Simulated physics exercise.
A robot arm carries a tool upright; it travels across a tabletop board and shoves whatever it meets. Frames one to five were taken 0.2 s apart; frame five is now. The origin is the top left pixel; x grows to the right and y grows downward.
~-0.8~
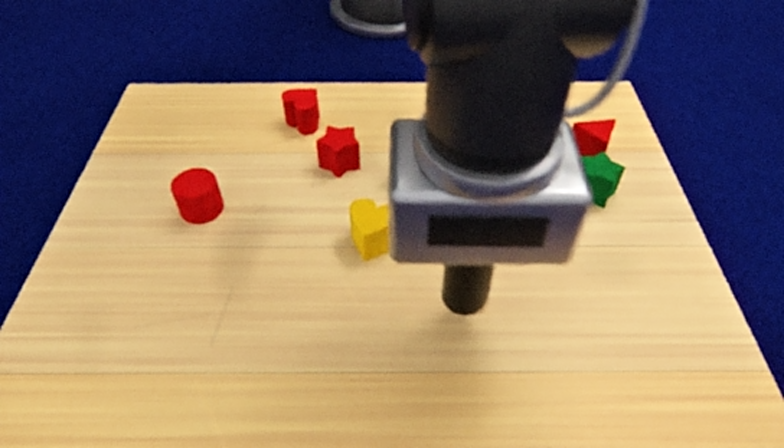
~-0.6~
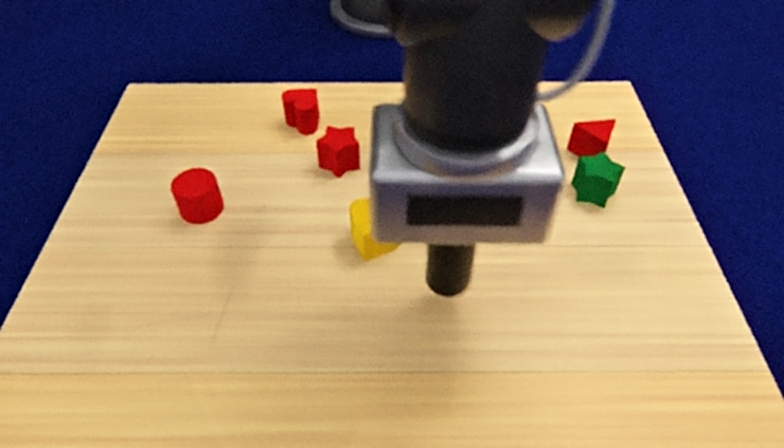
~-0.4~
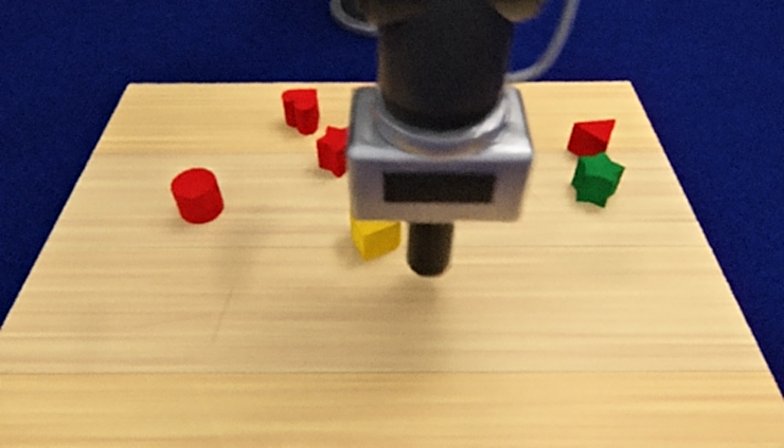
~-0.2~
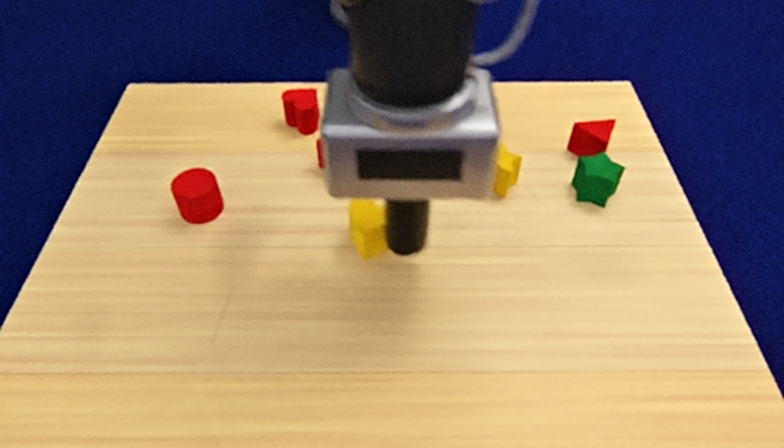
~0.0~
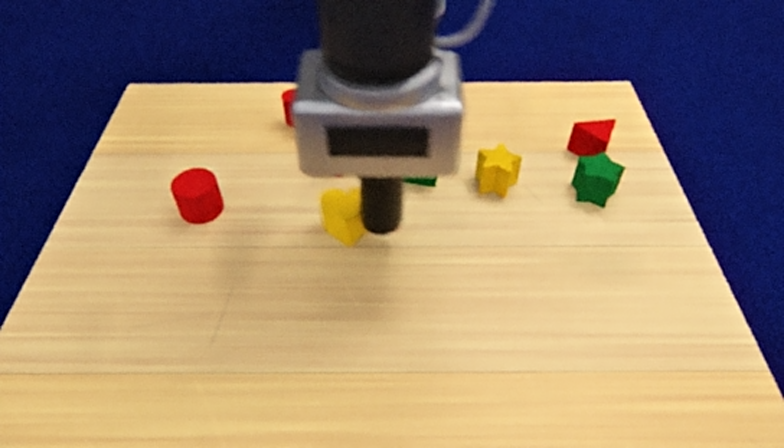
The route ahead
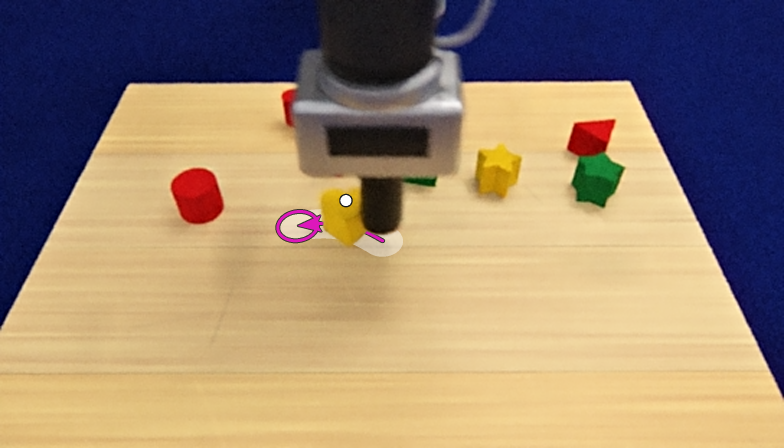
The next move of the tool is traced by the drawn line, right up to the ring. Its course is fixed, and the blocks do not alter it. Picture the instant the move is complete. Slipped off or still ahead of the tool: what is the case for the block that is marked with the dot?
I predict the tool still has it in front.
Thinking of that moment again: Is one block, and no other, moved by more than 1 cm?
I believe so.
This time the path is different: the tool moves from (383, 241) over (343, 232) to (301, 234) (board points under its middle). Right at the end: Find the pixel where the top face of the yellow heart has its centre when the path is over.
I'd expect the centre of its top face to be at (270, 186).
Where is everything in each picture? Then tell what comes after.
The first frame shows tool's lower end (464, 298); red star block (338, 137); yellow heart (373, 215).
The second frame shows tool (448, 281); blocks still.
The third frame shows tool (429, 262); blocks still.
The fourth frame shows tool (407, 242); blocks still.
The fifth frame shows tool (382, 222); red star block hidden; yellow heart (346, 201).
Drawn move, from (383, 241) via (357, 228) and (328, 223), ending at (298, 226); the dot is on the yellow heart.
The first path, step by step. Halfway along, tool (341, 205); yellow heart (304, 188), turned 15° anticlockwise.
At the end, tool (294, 206); red star block still; yellow heart (261, 184).
